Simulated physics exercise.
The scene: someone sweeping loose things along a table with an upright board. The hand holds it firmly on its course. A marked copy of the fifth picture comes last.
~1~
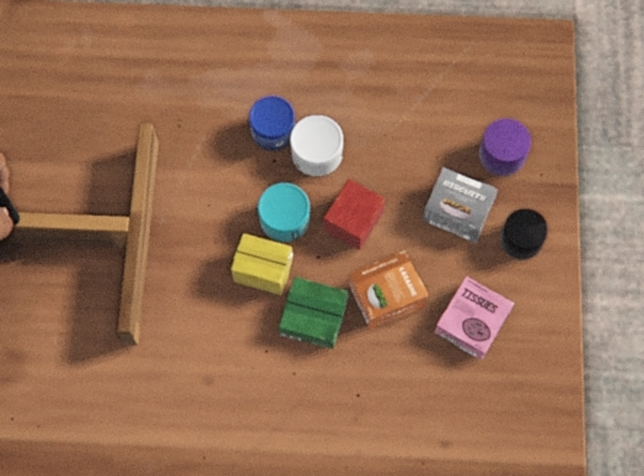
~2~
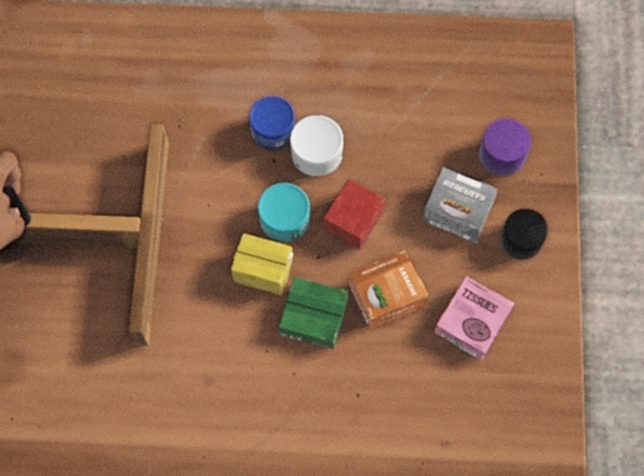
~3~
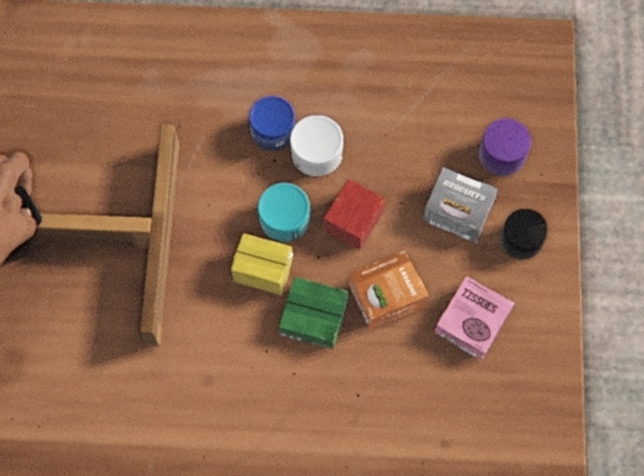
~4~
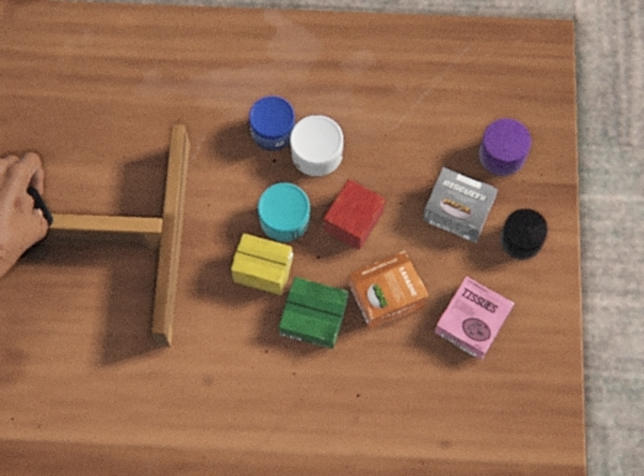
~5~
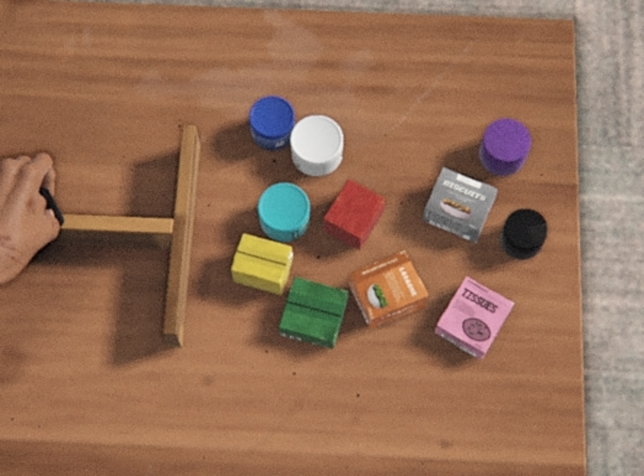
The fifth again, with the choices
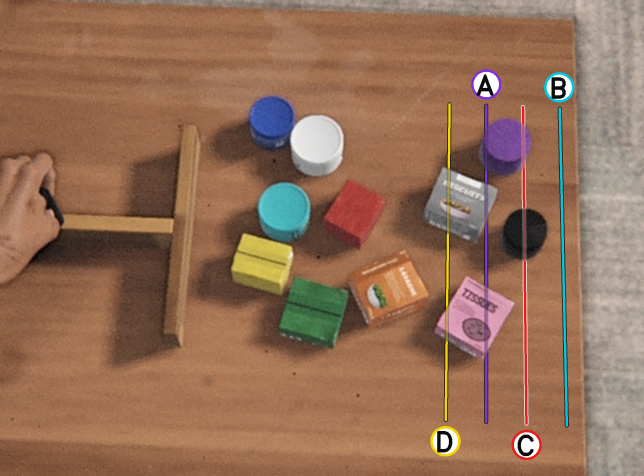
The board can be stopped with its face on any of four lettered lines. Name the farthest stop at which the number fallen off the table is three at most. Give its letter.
As far as mark A.
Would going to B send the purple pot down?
Yes.
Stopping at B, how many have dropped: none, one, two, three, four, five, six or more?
In all, six or more.
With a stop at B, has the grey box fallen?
Yes.
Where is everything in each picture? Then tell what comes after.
In the first picture, green box (314, 313); turquoise tub (284, 213); red block (354, 215).
In the second picture, board (146, 225); yellow box (263, 264).
In the third picture, board (157, 225); purple pot (504, 147).
In the fourth picture, board (169, 226); pink box (474, 318).
In the fifth picture, board (180, 226); orange box (388, 290); grey box (459, 205); green box (314, 313).
On the copy, A at (486, 256); B at (563, 259); C at (525, 258); D at (448, 255).
On A. First, board (290, 231); blue jar (278, 121); green box (332, 321).
Then, board (400, 235); pink box (553, 328); black tin (544, 237).
Finally, board (485, 239); black tin over the edge; pink box over the edge; three fallen.
By contrast, B drops ten; C drops six; D is within the limit but short.
